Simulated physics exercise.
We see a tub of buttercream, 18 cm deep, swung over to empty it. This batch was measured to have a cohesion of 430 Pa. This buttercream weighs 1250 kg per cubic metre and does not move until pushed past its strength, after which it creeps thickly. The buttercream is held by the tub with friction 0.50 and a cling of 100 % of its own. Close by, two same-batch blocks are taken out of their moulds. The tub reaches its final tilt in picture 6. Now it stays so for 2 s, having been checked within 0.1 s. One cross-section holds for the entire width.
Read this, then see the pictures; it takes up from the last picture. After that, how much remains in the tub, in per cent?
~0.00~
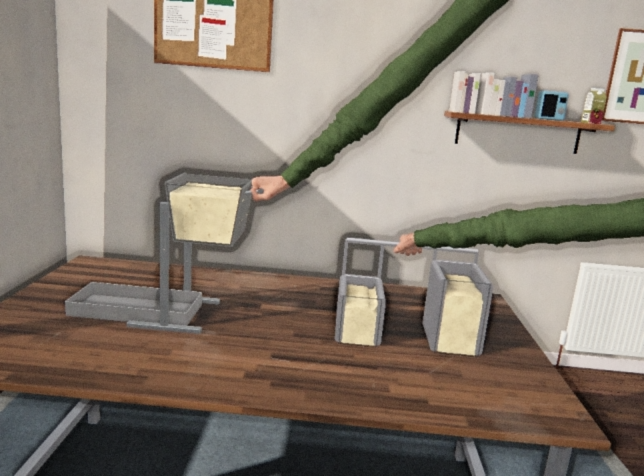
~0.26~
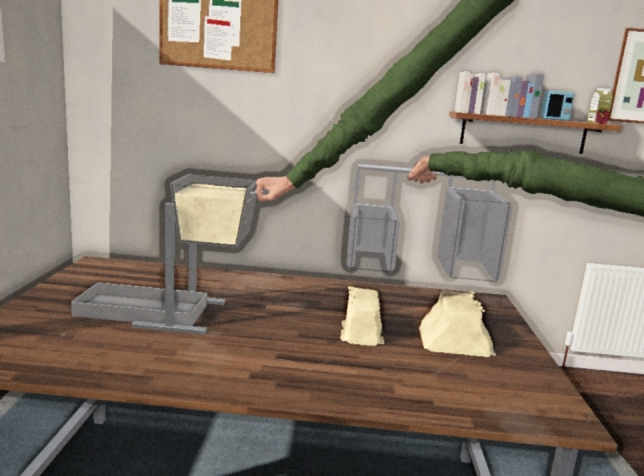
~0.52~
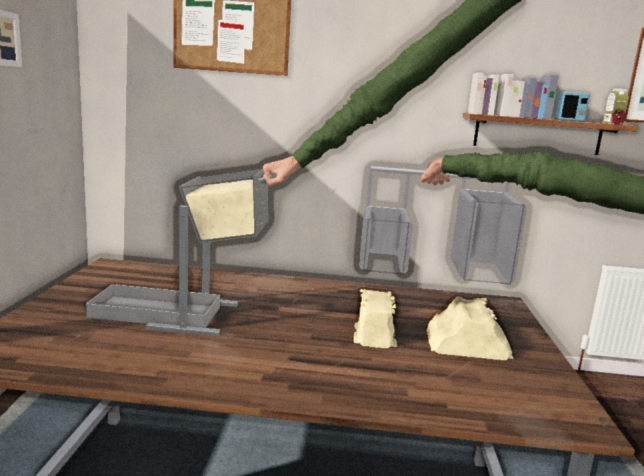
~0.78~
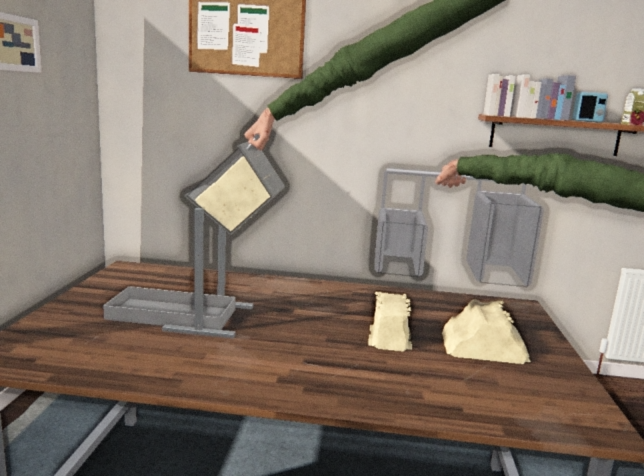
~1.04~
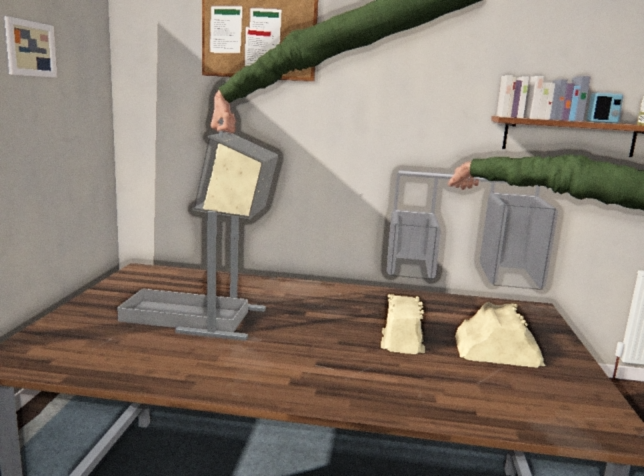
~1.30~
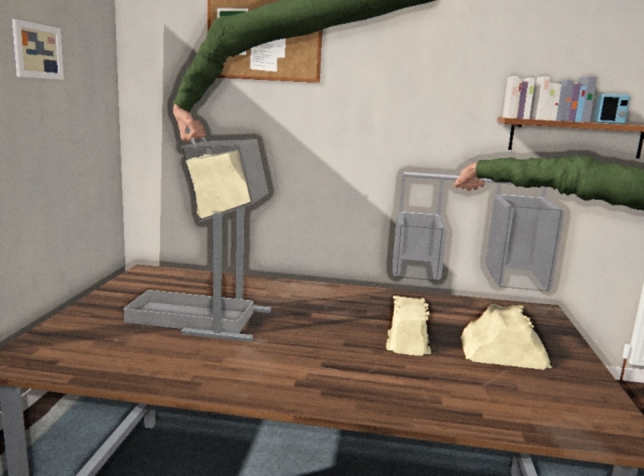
Roughly 0 per cent remains in the tub.
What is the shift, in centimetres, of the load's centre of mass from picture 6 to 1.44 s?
Around 9 cm.
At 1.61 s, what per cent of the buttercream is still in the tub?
Some 20 per cent.
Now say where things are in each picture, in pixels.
Handle-side rim at (240, 189), tilt 0 degrees; crest of the buttercream at (177, 193); block heights 13 cm, 21 cm (left to right), in the first frame.
Handle-side rim at (245, 190), tilt 0 degrees; crest of the buttercream at (182, 194); block heights 13 cm, 15 cm (left to right), in the second frame.
Handle-side rim at (252, 177), tilt 12 degrees; crest of the buttercream at (248, 188); block heights 13 cm, 13 cm (left to right), in the third frame.
Handle-side rim at (238, 147), tilt 45 degrees; crest of the buttercream at (241, 159); block heights 13 cm, 13 cm (left to right), in the fourth frame.
Handle-side rim at (209, 139), tilt 78 degrees; crest of the buttercream at (222, 146); block heights 13 cm, 13 cm (left to right), in the fifth frame.
Handle-side rim at (183, 149), tilt 104 degrees; crest of the buttercream at (225, 155); block heights 13 cm, 13 cm (left to right), in the sixth frame.
After 1.44 s, the tub is at 104 degrees and holds 58 %.
After 1.61 s, the tub is at 104 degrees and holds 22 %.
After 1.78 s, the tub is at 104 degrees and holds 0 %.
After 1.95 s, the tub is at 104 degrees and holds 0 %.
After 3.30 s, the tub is at 104 degrees and holds 0 %.
